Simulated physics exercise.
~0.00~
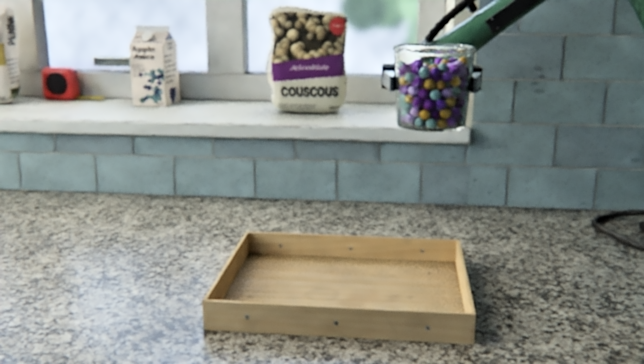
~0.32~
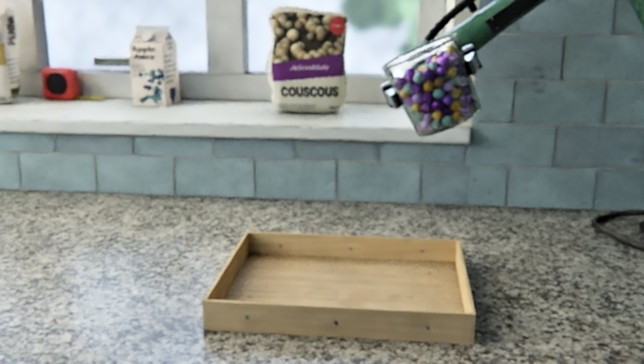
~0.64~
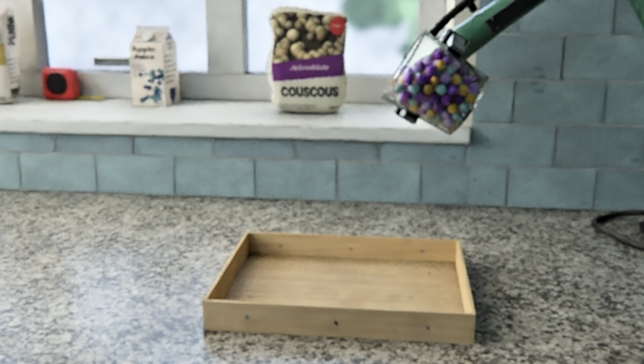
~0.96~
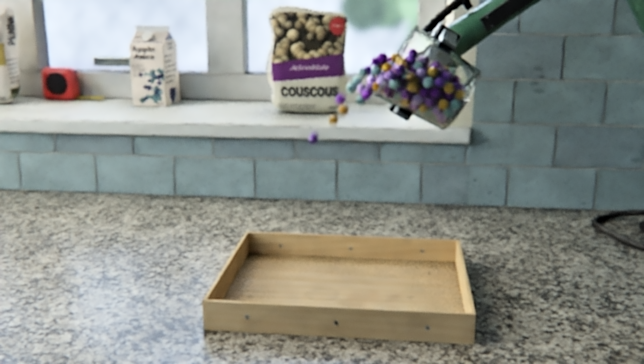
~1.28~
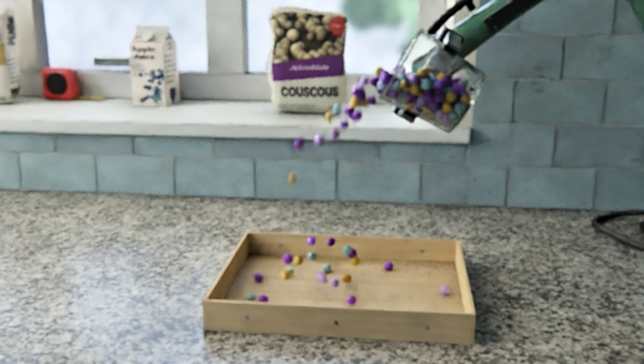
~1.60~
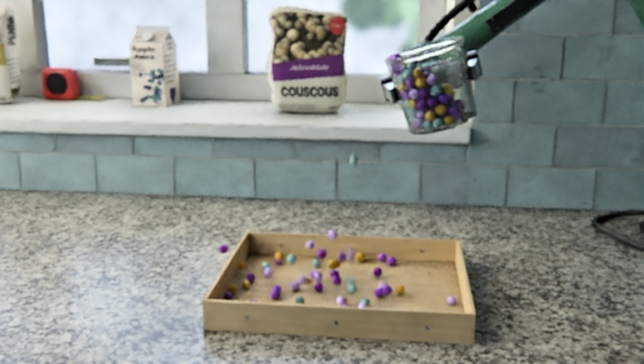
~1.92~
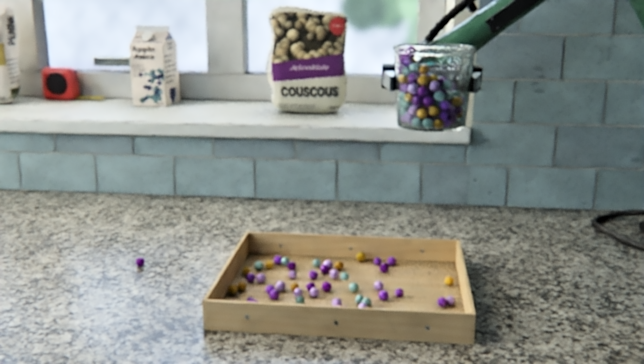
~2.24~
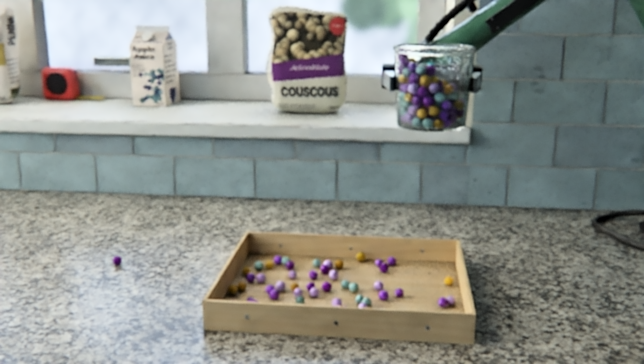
The clip opens on a speckled countertop with an empty shallow wooden tray, while a green robotic arm holds a clear cup filled with purple, teal, yellow and pink round sweets near a windowsill with a couscous bag. The arm tips the cup to the left, pausing briefly before the sweets begin to spill. A stream of them falls and scatters across the tray as the cup lies nearly on its side. The cup then swings back upright, still mostly full. One purple sweet escapes and rolls left along the counter, while the others rest scattered in the tray.
